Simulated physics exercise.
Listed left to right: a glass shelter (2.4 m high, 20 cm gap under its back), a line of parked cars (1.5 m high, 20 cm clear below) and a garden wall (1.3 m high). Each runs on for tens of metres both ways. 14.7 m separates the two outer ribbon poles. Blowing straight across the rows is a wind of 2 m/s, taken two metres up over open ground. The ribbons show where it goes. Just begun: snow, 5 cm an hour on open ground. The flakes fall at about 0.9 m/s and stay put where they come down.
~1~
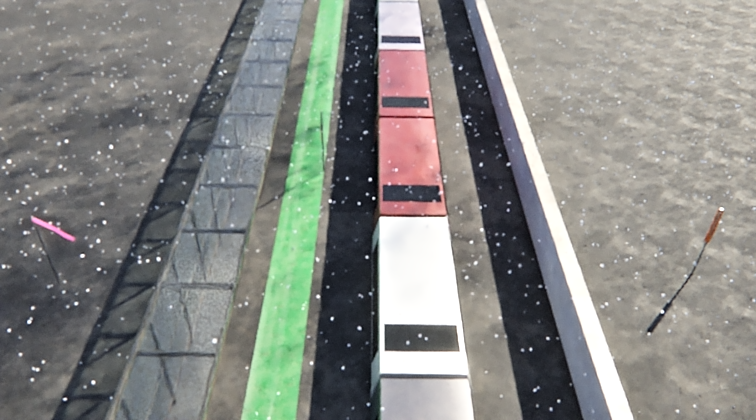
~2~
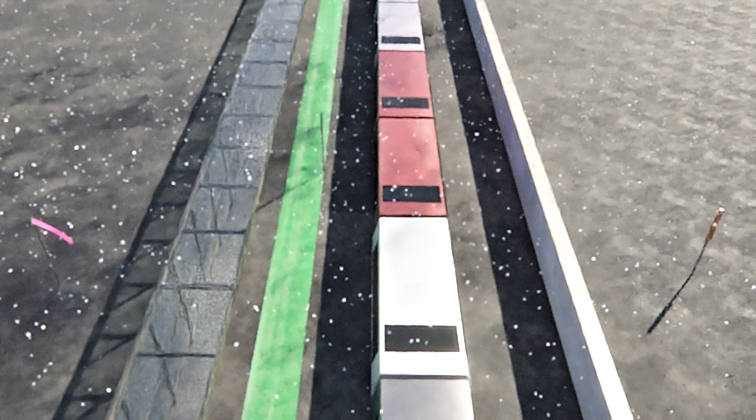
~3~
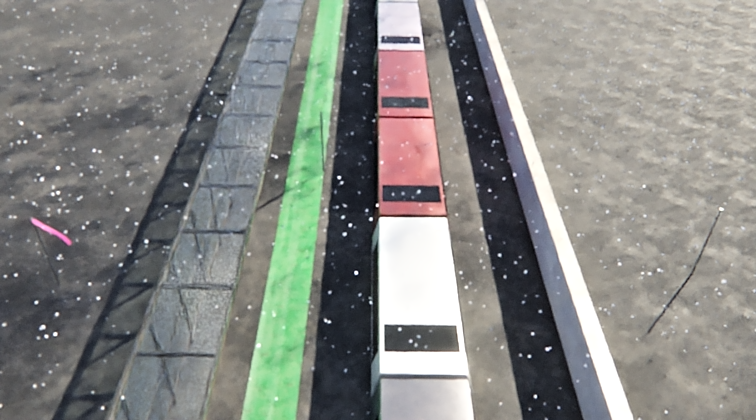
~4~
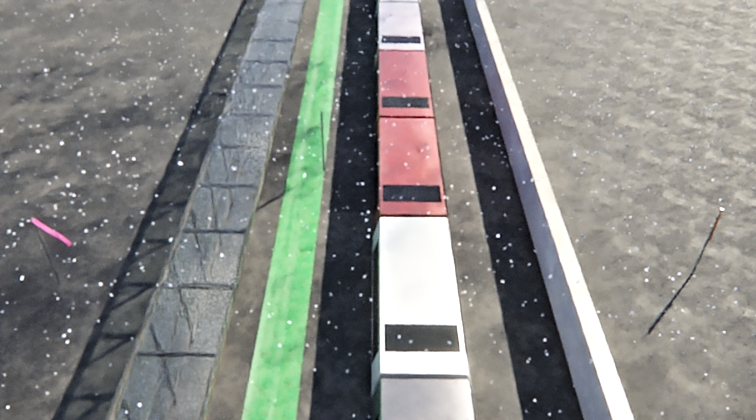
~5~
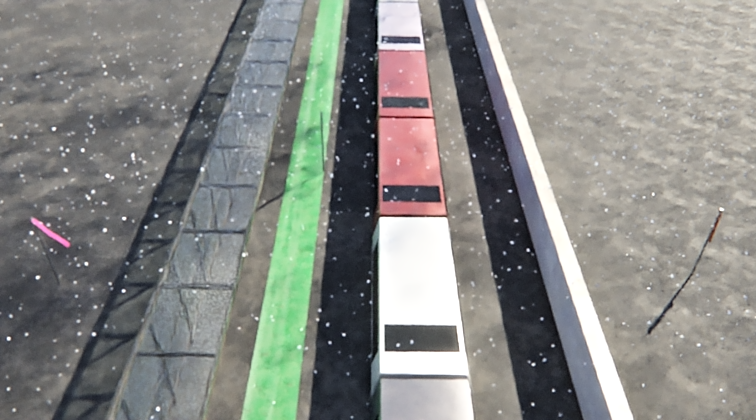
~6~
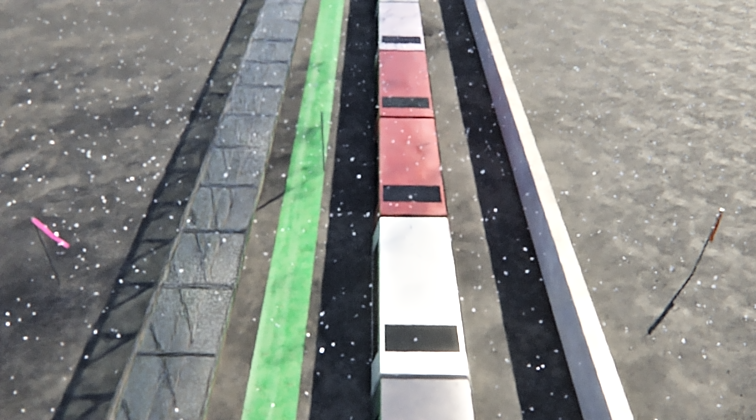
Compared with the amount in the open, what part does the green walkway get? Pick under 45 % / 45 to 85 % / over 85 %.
The green walkway gets from 45 to 85 % of the open amount.
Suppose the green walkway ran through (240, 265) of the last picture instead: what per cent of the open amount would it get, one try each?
It would get around 0 percent.
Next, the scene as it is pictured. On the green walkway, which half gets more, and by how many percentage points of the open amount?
It's the side on the right, by some 30 points.
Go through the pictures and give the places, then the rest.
The left ribbon ends at (74, 240), leaning 50 degrees to the right, in the first frame.
The right ribbon ends at (707, 242), hanging almost straight and the green one passes (292, 266), in the second frame.
Above the rows the flakes slant 75 degrees from upright, towards the right and the top of the garden wall crosses (543, 187), in the third frame.
The left ribbon ends at (70, 245), leaning 40 degrees to the right and the green one passes (302, 201), in the fourth frame.
The right ribbon ends at (709, 242), hanging almost straight and above the rows the flakes slant 75 degrees from upright, towards the right, in the fifth frame.
The top of the line of parked cars crosses (411, 179), in the sixth frame.
In 10 minutes the green walkway collects 6 mm against 8 mm in the open.
In 30 minutes the green walkway collects 17 mm against 25 mm in the open.
In 60 minutes the green walkway collects 33 mm against 50 mm in the open, so the green walkway has 66 % of the open amount; the left half of it has 52 %, the right half 80 %.
